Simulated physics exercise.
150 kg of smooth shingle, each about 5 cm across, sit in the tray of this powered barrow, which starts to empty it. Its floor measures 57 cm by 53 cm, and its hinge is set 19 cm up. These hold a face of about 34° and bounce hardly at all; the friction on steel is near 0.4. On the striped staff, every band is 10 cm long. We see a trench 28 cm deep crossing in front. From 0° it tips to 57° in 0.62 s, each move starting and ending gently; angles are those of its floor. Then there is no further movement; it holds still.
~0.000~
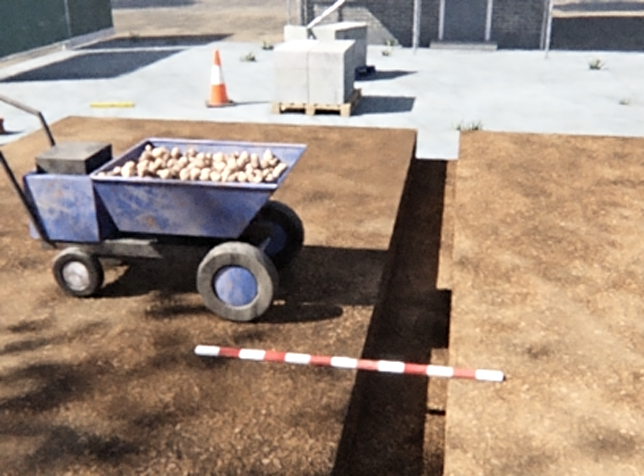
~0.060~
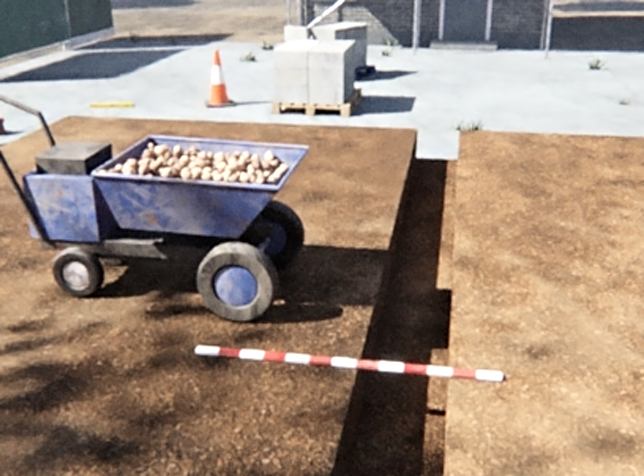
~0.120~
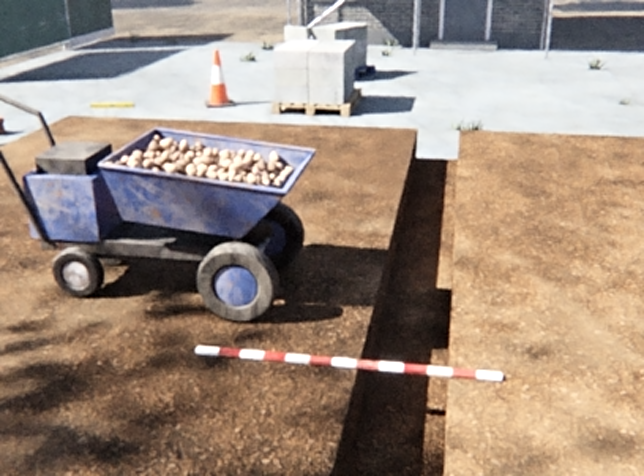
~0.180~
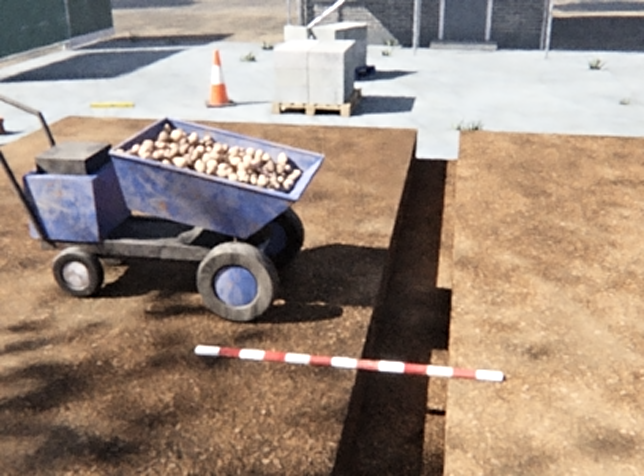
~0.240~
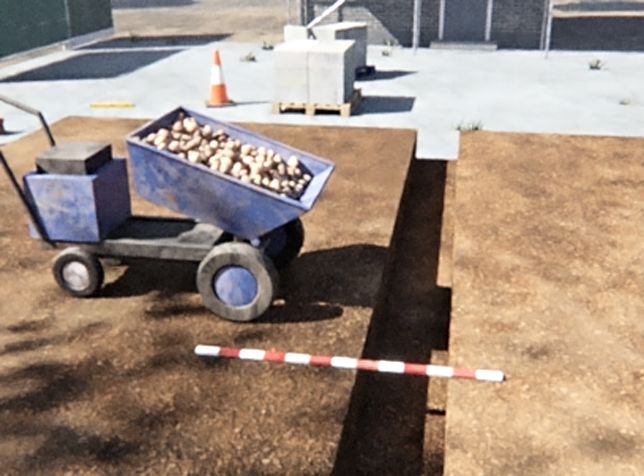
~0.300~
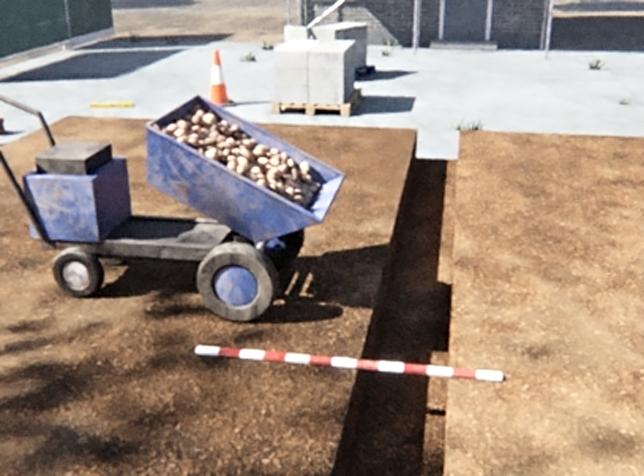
On a patch of brown dirt beside a paved yard, a blue powered barrow loaded with pale rounded stones stands left of a narrow trench, behind a red-and-white striped staff. Its tray begins level, then tilts steadily toward the right, the back end rising while the stones shift toward the lowered lip.
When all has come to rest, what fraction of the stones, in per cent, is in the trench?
At the end about 75 per cent of the stones are there.
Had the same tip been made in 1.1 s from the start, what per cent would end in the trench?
Around 80 per cent would end in the trench.
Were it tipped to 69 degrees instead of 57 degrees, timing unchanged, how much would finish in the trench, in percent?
Then close to 95 per cent.
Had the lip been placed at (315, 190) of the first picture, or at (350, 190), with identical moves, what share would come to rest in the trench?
The first gives about 55 percent and the second about 30 percent.
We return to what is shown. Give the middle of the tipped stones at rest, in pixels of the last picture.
About (412, 337).
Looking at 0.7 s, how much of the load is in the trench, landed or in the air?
Around 10 per cent of it.
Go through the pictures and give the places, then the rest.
In the first picture, the tray is at 0°, its lip at (276, 187); the top of the load is at (174, 157).
The second picture shows lip at (279, 189), floor tilted 1°, highest stones at (167, 155); the stones move at 0.3 m/s on average.
In the third picture, the tray is at 6°, its lip at (287, 193); the top of the load is at (169, 147); the stones move at 0.7 m/s on average.
In the fourth picture, the tray is at 12°, its lip at (298, 199); the top of the load is at (174, 138); the stones move at 0.9 m/s on average.
In the fifth picture, the tray is at 19°, its lip at (310, 209); the top of the load is at (182, 125); the stones move at 1.1 m/s on average.
The sixth picture shows lip at (322, 221), floor tilted 27°, highest stones at (198, 116); the stones move at 1.2 m/s on average.
After 0.5 s the floor is at 48°; 100 % in the tray; the foremost stones are at (329, 230).
After 0.7 s the floor is at 57°; 88 % in the tray, 4 % short of the trench, 9 % in the trench; the foremost stones are at (411, 296).
After 1.1 s the floor is at 57°; 43 % in the tray, 2 % short of the trench, 50 % in the trench, 5 % past the trench; the foremost stones are at (522, 323).
After 3.0 s the floor is at 57°; 17 % in the tray, 3 % short of the trench, 75 % in the trench, 5 % past the trench; the foremost stones are at (624, 312).
